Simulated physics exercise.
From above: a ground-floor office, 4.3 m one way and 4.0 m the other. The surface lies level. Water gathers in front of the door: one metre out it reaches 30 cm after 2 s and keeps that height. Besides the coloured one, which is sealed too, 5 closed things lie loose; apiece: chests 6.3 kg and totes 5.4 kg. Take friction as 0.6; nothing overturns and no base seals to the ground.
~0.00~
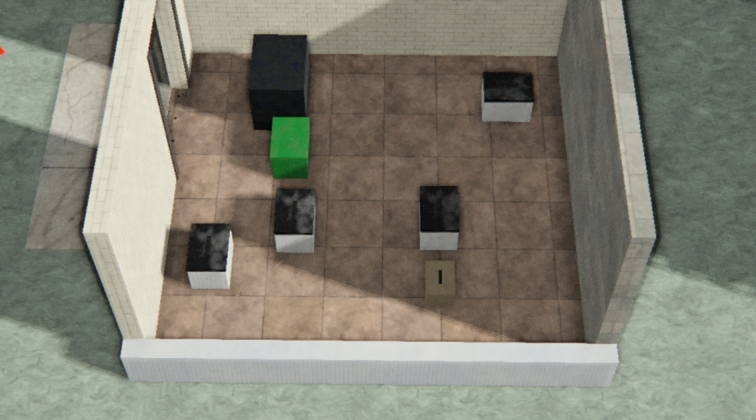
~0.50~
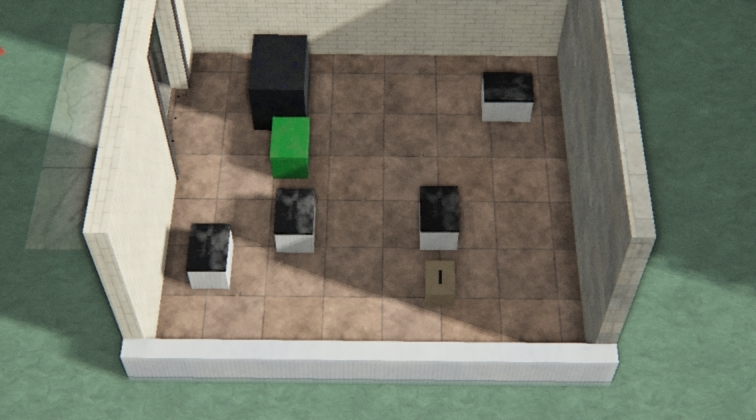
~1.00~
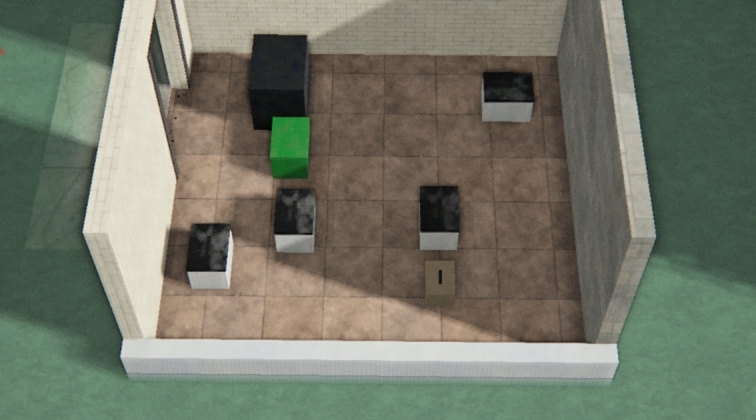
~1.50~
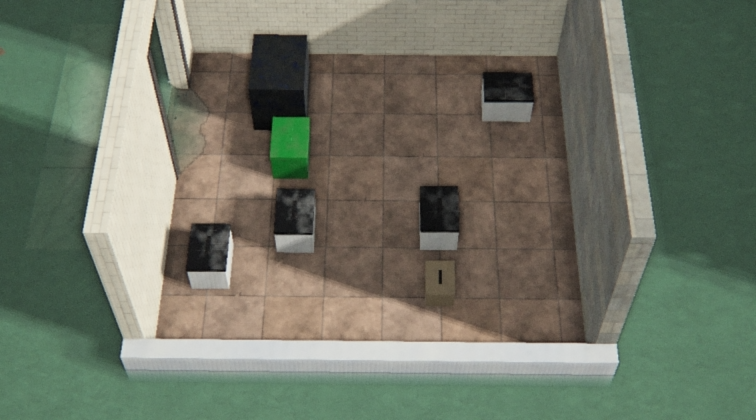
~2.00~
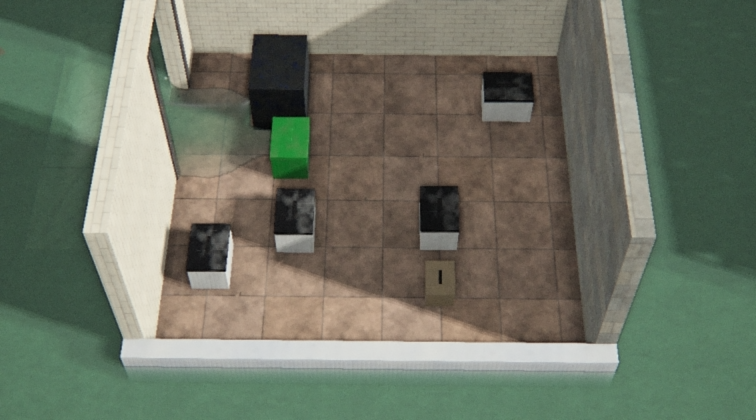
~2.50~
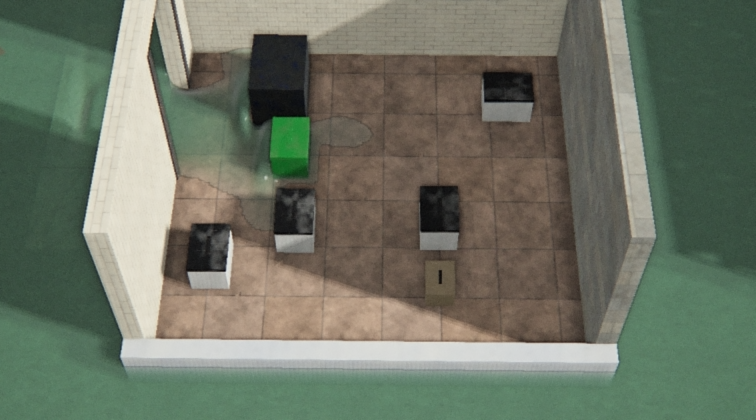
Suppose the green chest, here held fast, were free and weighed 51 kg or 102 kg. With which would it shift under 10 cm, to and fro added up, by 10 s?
Verdict: Only the higher weight holds it.
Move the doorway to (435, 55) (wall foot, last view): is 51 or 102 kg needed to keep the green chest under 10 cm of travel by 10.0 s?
Then the smaller load will do.
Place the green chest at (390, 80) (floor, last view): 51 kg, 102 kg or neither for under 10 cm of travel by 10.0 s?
The smaller is enough.
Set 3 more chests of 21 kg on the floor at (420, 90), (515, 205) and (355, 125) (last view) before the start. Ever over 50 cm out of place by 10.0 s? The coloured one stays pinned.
In that order: Less, more, less.
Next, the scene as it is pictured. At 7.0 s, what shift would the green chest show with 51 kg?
About 40 cm.
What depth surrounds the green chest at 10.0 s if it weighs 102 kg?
About 19 cm.
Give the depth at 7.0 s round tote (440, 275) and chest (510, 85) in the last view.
About 7 and 6 cm.
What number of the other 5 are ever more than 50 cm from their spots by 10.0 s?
I count 5.
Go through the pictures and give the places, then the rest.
The green chest at (290, 137) rests on the ground; 0.0 m2 under water; 0 of 6 have shifted, in the first frame.
The green chest at (290, 137), on the bottom; water covers 0.0 m2; 0 of 6 have shifted, in the second frame.
The green chest at (290, 137), on the bottom; water covers 0.0 m2; 0 of 6 have shifted, in the third frame.
The green chest at (290, 137), on the bottom; 0.2 m2 under water; 0 of 6 have shifted, in the fourth frame.
The green chest at (290, 137) rests on the ground; water covers 1.0 m2; 0 of 6 have shifted, in the fifth frame.
The green chest at (290, 137) rests on the ground; water covers 2.0 m2; 0 of 6 have shifted, in the sixth frame.
After 3.5 s the green chest would be 40 cm from its start with 51 kg and 0 cm from its start with 102 kg; 13 cm of water round it then.
After 4.5 s the green chest would be 44 cm from its start with 51 kg and 0 cm from its start with 102 kg; 11 cm of water round it then.
After 7.0 s the green chest would be 44 cm from its start with 51 kg and 0 cm from its start with 102 kg; 12 cm of water round it then.
After 10.0 s the green chest would be 44 cm from its start with 51 kg and 0 cm from its start with 102 kg; 19 cm of water round it then.
